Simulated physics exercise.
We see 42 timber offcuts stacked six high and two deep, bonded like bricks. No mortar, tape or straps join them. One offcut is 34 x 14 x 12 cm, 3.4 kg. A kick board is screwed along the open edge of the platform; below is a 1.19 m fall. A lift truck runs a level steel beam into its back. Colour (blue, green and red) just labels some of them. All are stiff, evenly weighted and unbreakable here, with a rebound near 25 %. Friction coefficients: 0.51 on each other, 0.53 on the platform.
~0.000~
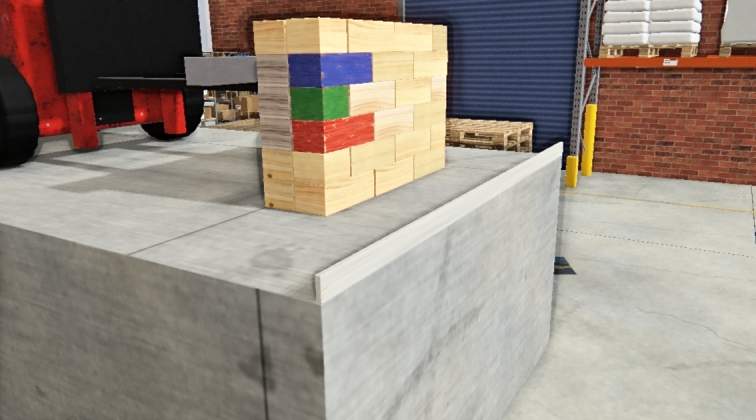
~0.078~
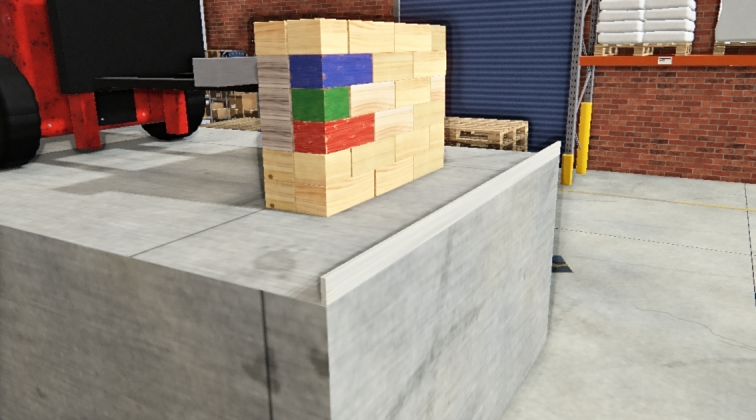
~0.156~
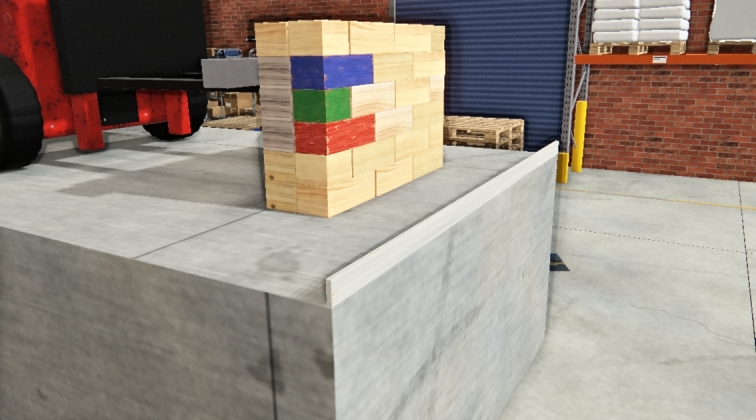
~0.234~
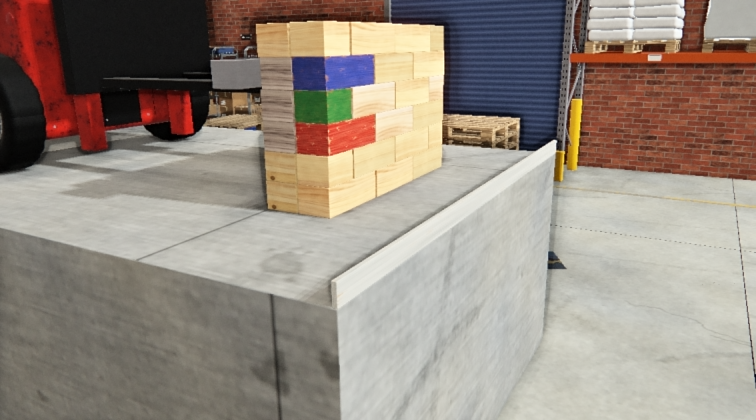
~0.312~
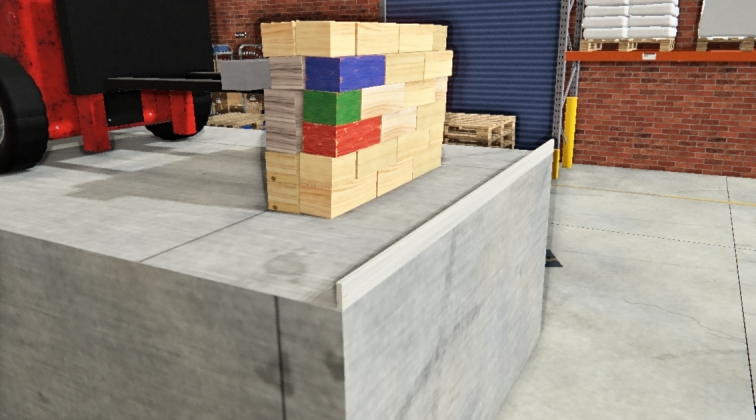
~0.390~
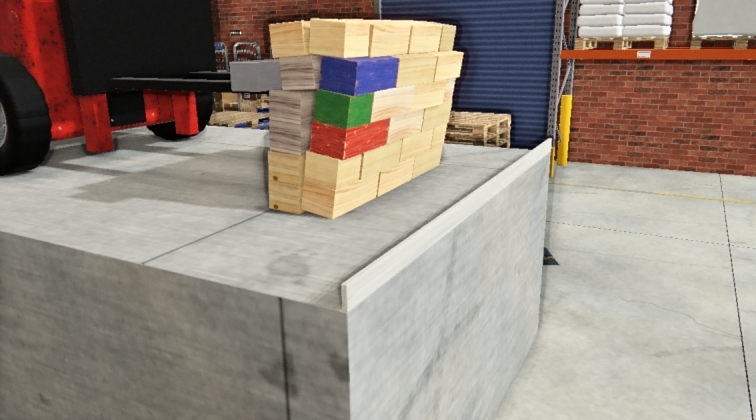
A small wall of pale wooden blocks stands on a grey concrete platform in a warehouse, seen from just above the platform's near corner. Blue, green and red blocks are stacked at its left end, with red machinery behind at left and a blue shutter beyond. As the camera drifts slightly, a grey beam closes in from behind and pushes the upper blocks forward, skewing them and opening gaps.
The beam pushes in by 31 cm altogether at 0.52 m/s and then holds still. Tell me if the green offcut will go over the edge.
It falls off.
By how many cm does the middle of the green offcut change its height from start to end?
It ends some 154 cm lower.
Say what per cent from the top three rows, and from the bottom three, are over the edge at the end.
From the top 80, from the bottom 0 per cent.
After 0.52 s, none of the 42 offcuts over the edge, 36 disturbed; green offcut 21° from how it stood; blue offcut 21° from how it stood.
After 0.76 s, none of the 42 offcuts over the edge, 36 disturbed; green offcut 56° from how it stood, 16 cm lower; red offcut 57° from how it stood, 9 cm lower.
After 1.06 s, 7 of the 42 offcuts over the edge; green offcut upside down; blue offcut on its side.
After 1.48 s, 17 of the 42 offcuts over the edge; green offcut 4° from how it stood, 1.53 m lower; red offcut on its side.
In the end (1.7 s), 17 of the 42 offcuts over the edge; green offcut 1.54 m lower; red offcut on its side; blue offcut 21° from how it stood, 1.59 m lower. From the last view, middles, red offcut near (438, 201).
